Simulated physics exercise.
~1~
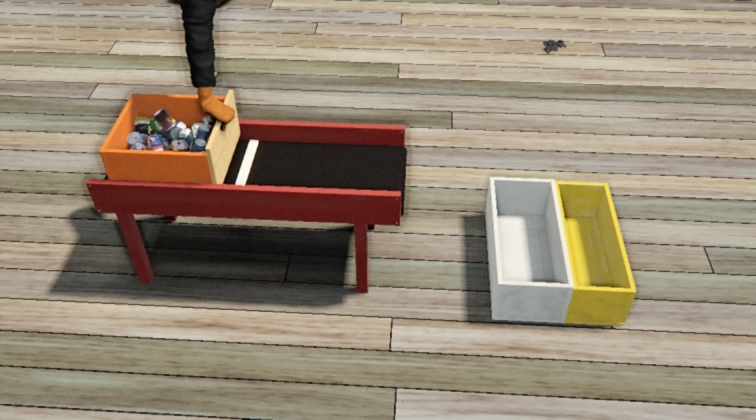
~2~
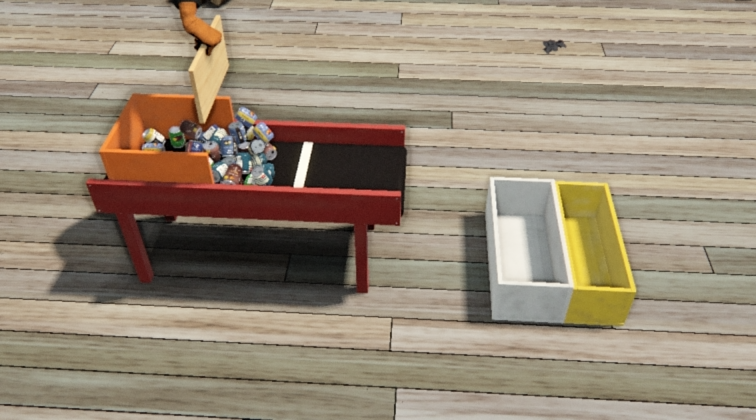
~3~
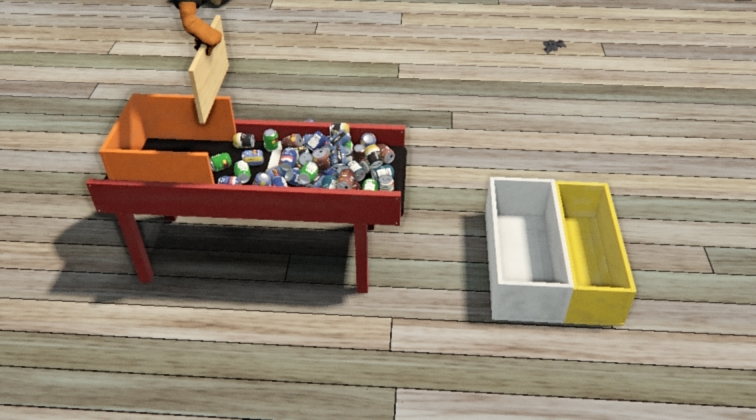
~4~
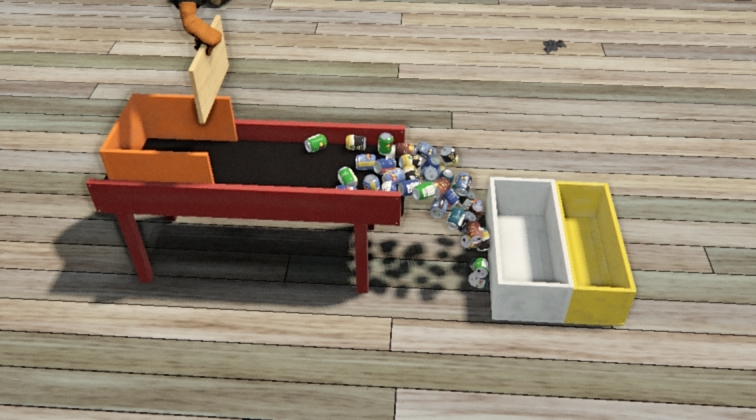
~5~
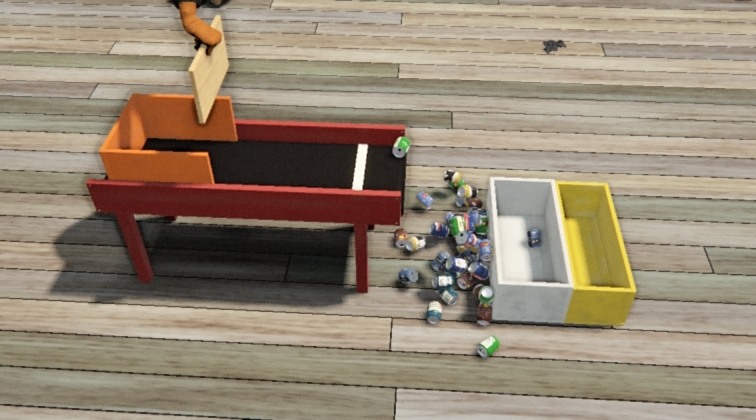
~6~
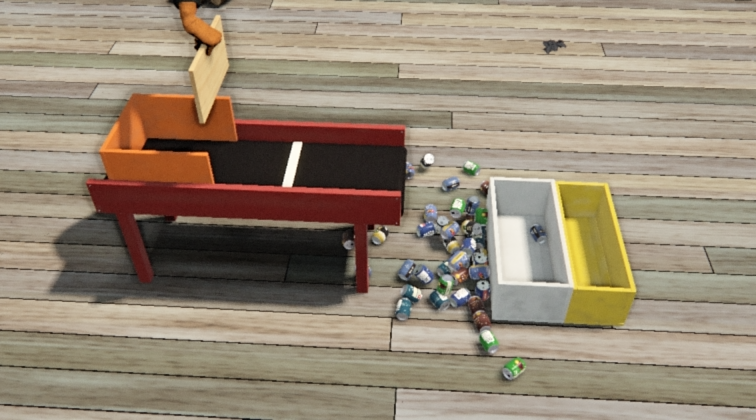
A red-sided conveyor with a black belt stands on a pale plank floor, seen from above at an angle, with an orange pen full of small cans at its left end. A white box and a yellow bin sit side by side on the floor to the right. An orange-gloved hand lifts the wooden gate, and the cans ride rightward along the belt in a loose crowd. They tumble off the end, mostly landing short of the white box. Finally, one can lies inside it, the yellow bin is empty, and the rest are scattered on the floor.
